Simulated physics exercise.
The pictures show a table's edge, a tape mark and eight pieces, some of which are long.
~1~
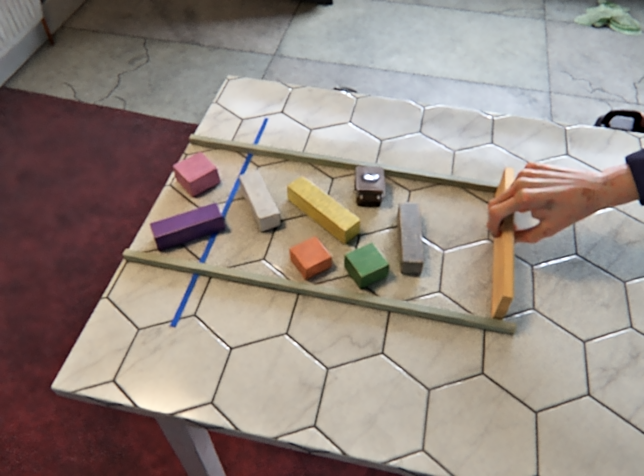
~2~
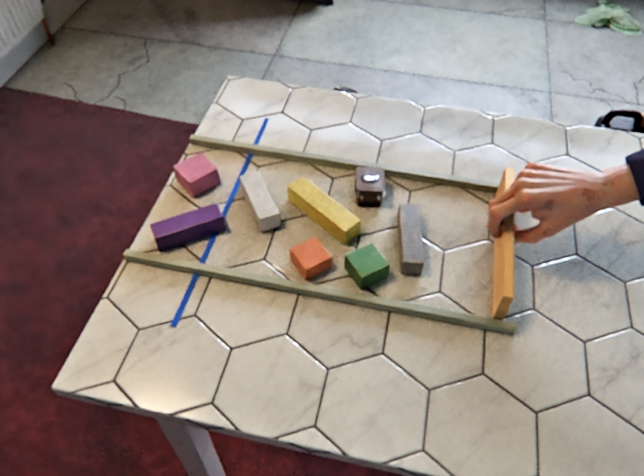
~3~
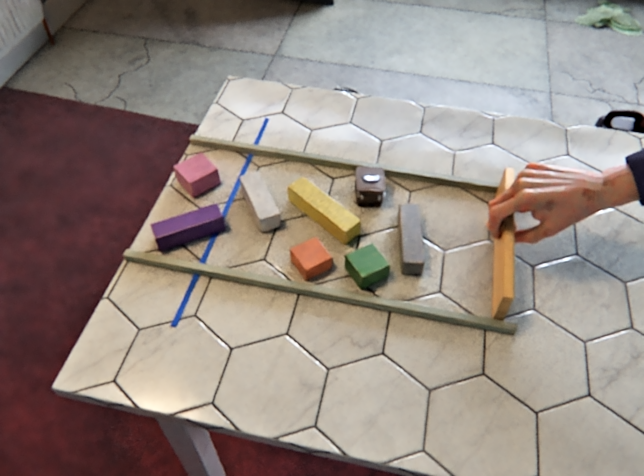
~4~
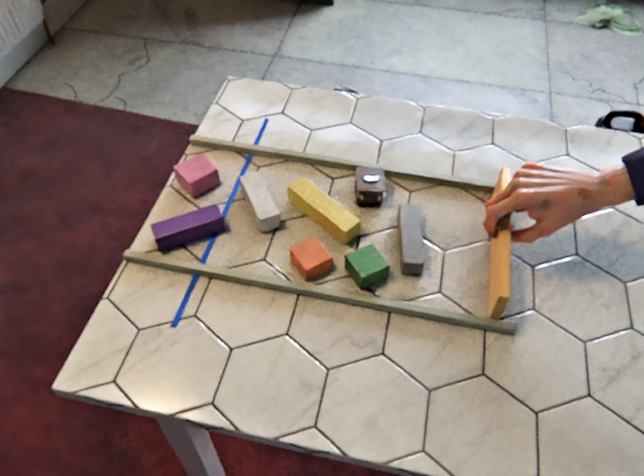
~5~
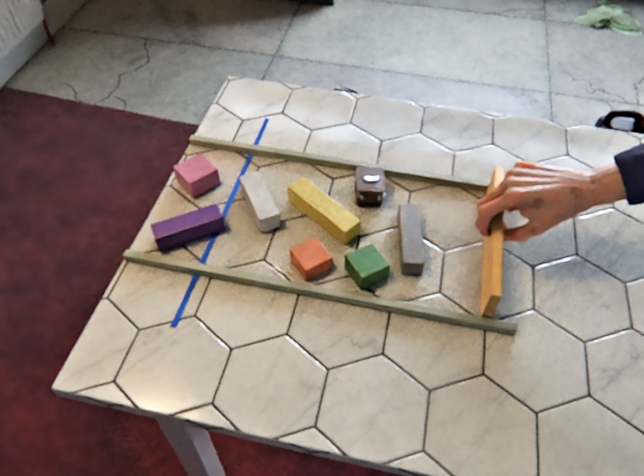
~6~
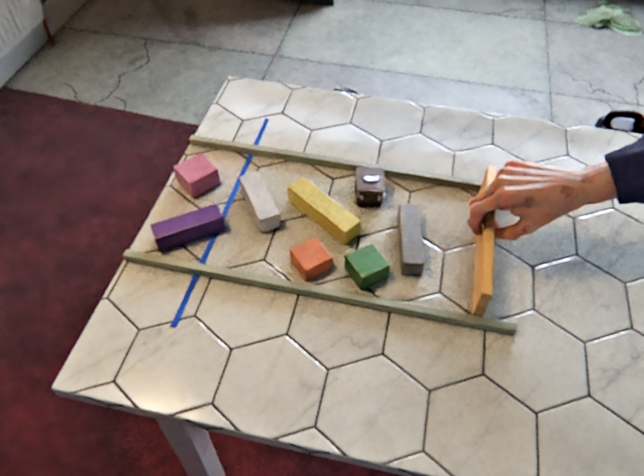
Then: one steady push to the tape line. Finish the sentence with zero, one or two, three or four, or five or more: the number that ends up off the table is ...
The number that ends up off the table is one or two.
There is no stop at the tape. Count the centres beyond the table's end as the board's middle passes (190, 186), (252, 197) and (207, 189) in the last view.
In order of the places given, that's 5, 0 and 3.
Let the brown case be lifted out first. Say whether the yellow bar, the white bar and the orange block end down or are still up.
I'd say the yellow bar stays where it is, the white bar stays where it is, and the orange block stays where it is.
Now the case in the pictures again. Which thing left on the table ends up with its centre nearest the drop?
Closest at the end: The white bar.
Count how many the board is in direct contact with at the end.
3 touch it.
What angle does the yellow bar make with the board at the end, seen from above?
Misalignment: Close to 10°.
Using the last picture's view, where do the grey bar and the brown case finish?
The grey bar comes to rest close to (216, 204), while the brown case rests close to (230, 162).
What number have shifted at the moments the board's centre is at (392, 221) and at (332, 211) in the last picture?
First 2, after that 5.
A little later, none off yet; pink block at rest near (197, 175); purple bar at rest near (189, 227); white bar at rest near (260, 201).
Next, none off yet; pink block at rest near (197, 175); purple bar at rest near (189, 227); white bar shifted a little near (246, 201).
When it is over, the number that fall off is one or two; down, purple bar and pink block.
